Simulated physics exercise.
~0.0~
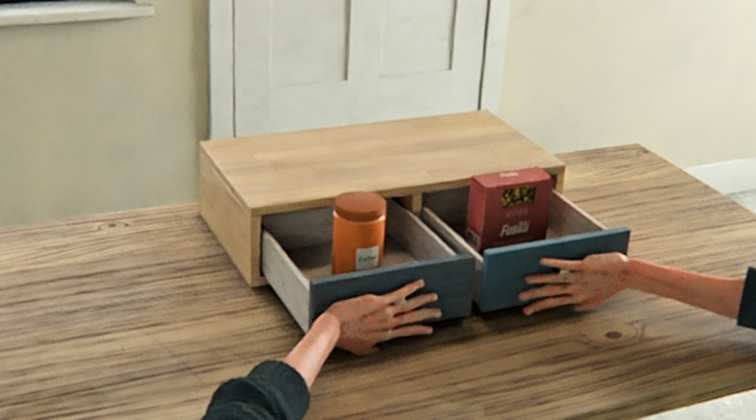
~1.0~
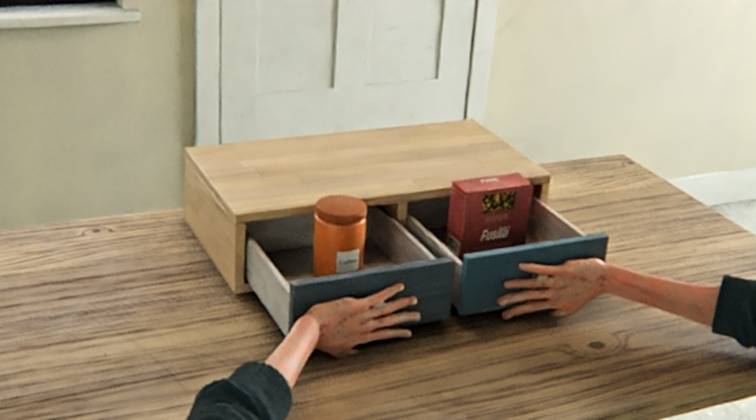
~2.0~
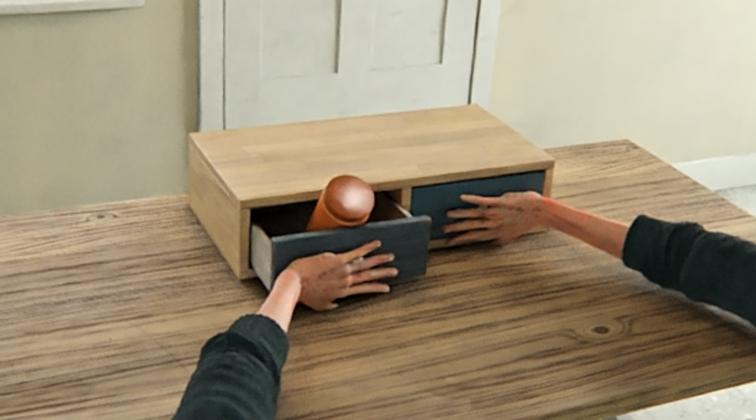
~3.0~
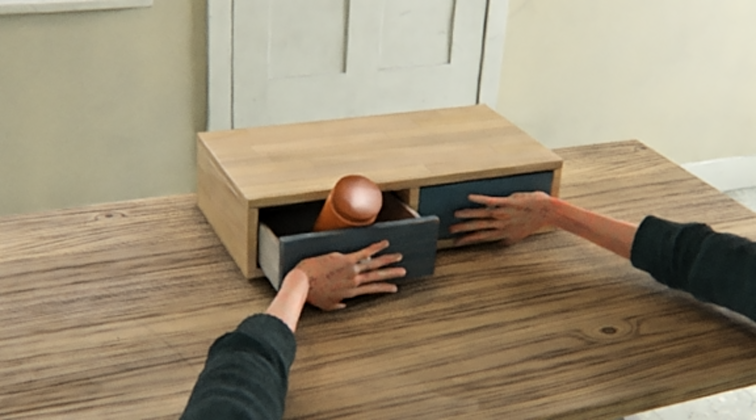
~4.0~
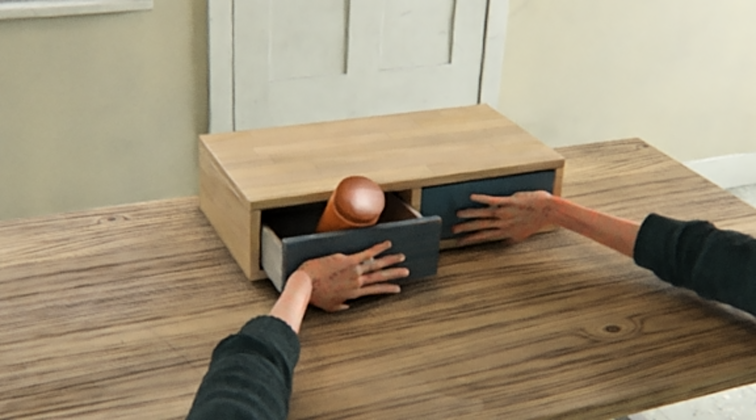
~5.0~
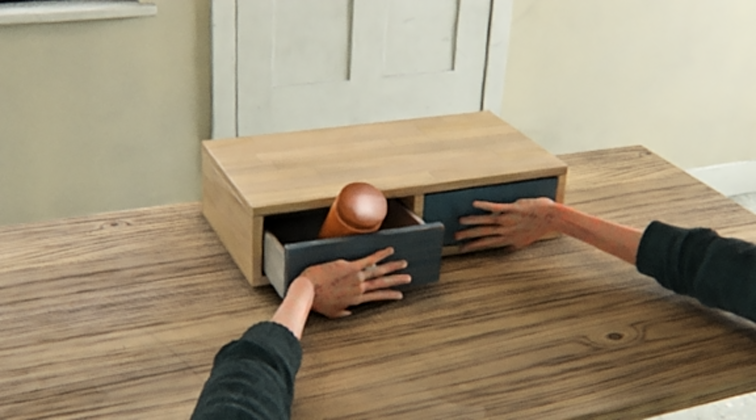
Hands pushing two blue-fronted drawers inward, the right closing over a red packet, the left staying ajar with an orange jar leaning.
